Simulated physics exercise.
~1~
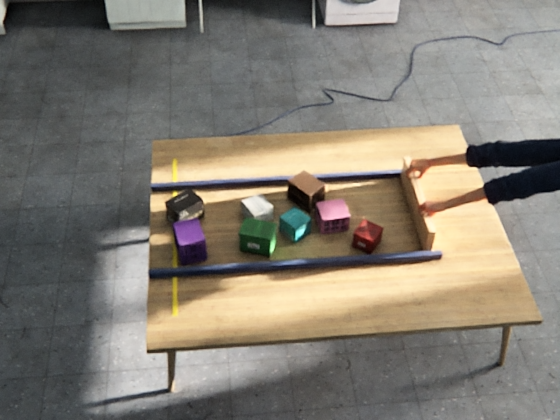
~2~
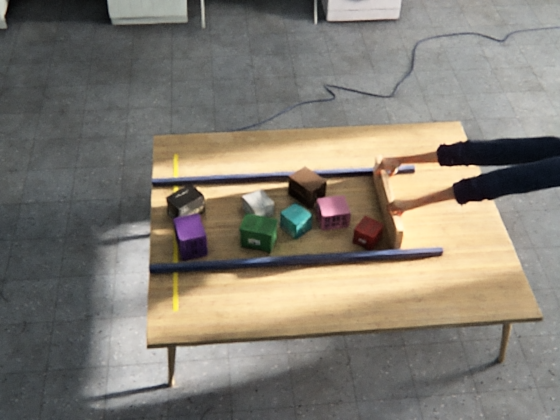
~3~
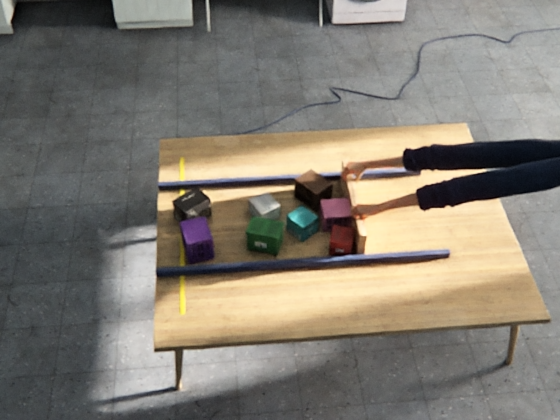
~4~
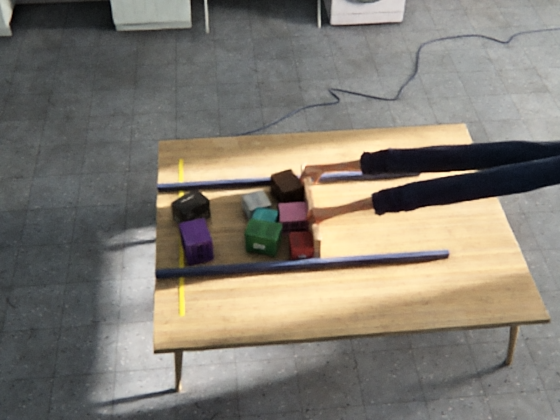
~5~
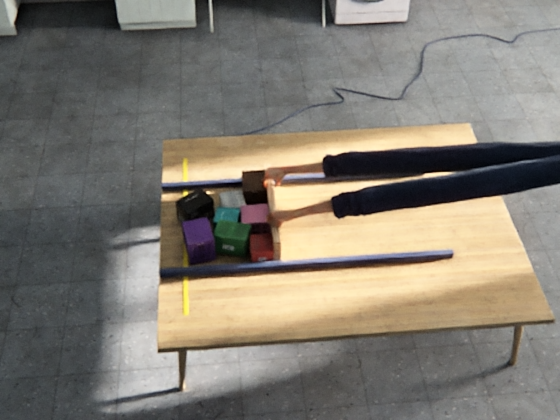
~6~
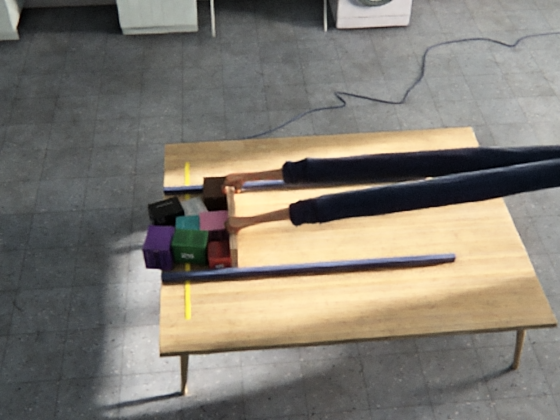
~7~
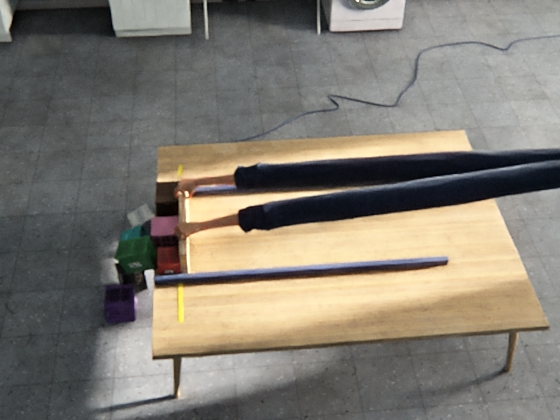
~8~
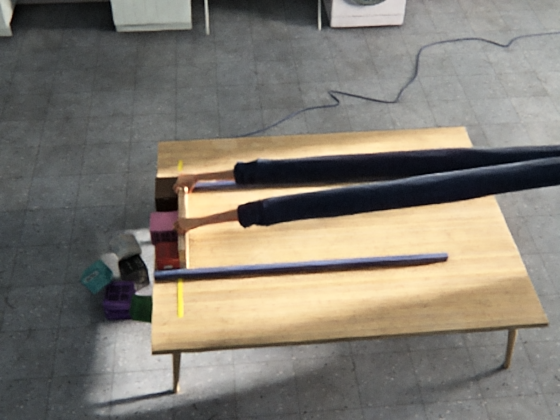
Two hands slide a plank left along a table, pushing several boxes off the end.
